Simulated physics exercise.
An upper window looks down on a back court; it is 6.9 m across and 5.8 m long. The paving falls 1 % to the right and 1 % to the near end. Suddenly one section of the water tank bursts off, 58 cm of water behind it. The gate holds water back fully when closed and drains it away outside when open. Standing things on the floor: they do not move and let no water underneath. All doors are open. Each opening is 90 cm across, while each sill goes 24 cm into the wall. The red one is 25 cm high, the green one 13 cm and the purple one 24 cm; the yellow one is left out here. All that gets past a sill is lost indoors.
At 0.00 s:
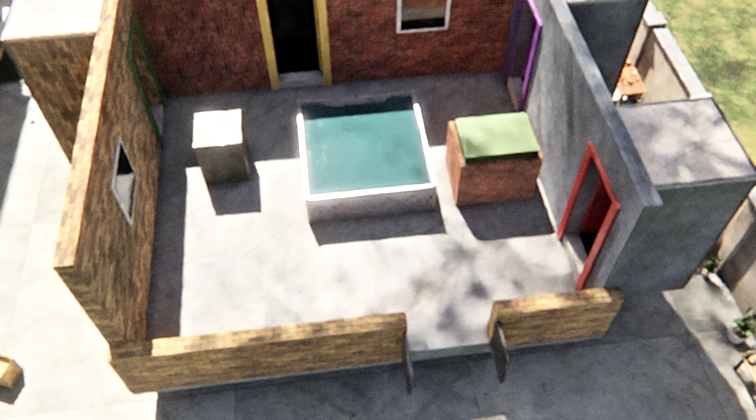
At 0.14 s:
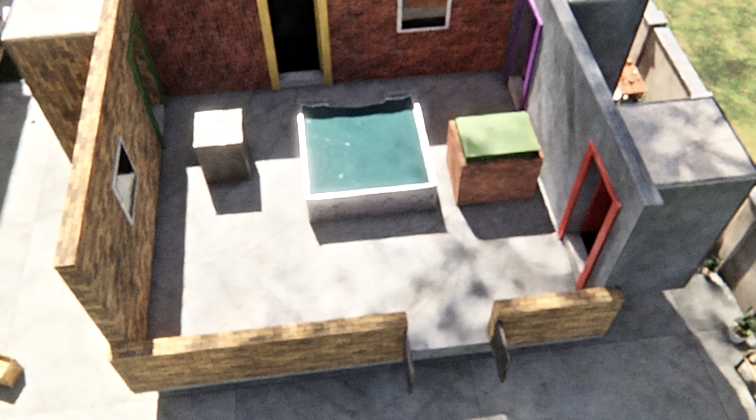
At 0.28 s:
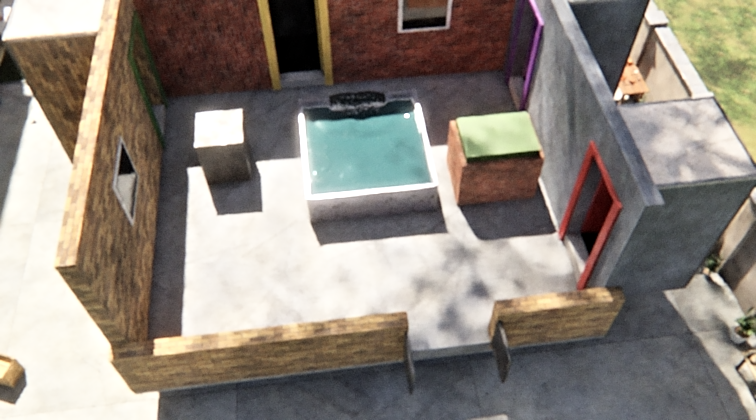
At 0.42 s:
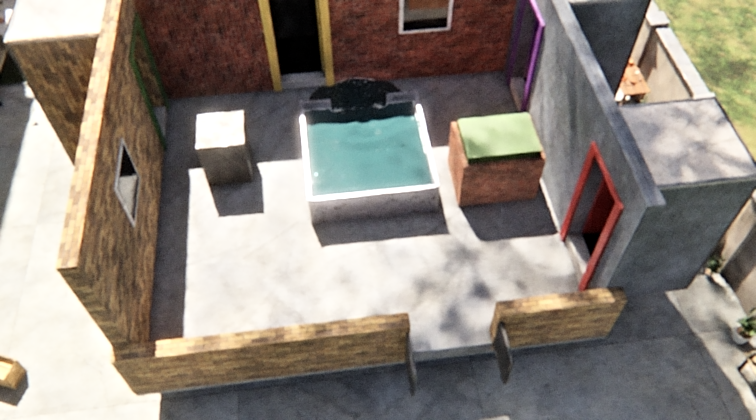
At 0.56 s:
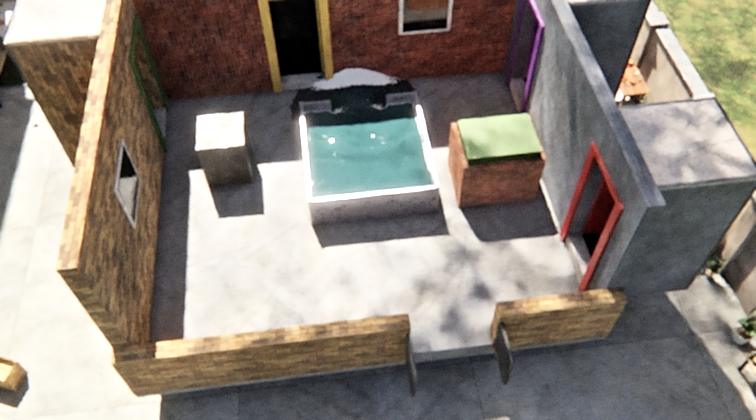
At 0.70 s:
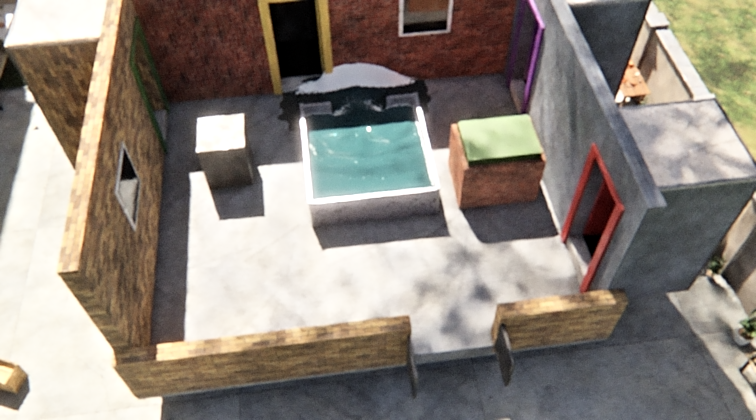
A water tank in a walled court bursts at its far side and water spreads out.
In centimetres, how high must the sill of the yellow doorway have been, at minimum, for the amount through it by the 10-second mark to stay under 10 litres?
It must have been at least 23 cm high.
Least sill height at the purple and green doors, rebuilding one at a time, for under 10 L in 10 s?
You'd want some 21 cm at purple and some 17 cm at green.
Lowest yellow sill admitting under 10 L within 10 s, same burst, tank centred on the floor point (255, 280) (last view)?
In this case, 16 cm or so.
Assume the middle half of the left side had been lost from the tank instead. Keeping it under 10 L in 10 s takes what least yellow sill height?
In that case about 12.0 cm.
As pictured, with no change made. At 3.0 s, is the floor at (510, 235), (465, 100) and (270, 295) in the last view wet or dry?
In that order: Dry, under water, dry.
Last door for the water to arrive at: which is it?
Last comes the red one.
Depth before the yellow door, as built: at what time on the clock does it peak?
I'd say near 2.0 seconds.
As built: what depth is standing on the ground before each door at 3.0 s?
Lab note, depth in cm: Red 0; green 19; yellow 18; purple 23.
After 1.4 s water covers 15 % of the floor, deepest (42 cm) near (356, 87); 23 cm at the yellow door, 3 litres in over its 18 cm sill.
After 3.0 s water covers 35 % of the floor, deepest (28 cm) near (357, 93); 18 cm at the yellow door, 25 litres in over its 18 cm sill.
After 10.0 s water covers 95 % of the floor, deepest (16 cm) near (511, 152); 7 cm at the yellow door, 28 litres in over its 18 cm sill.
At the yellow door as built, the water arrived by 0.6 s and peaked near 24 cm at 2.0 s.
Run again over the same 10 s with other heights there, 23 litres in over 19.5 cm, 4 litres over 26.5 cm. The limit of 10 litres is kept from about 23 cm up.
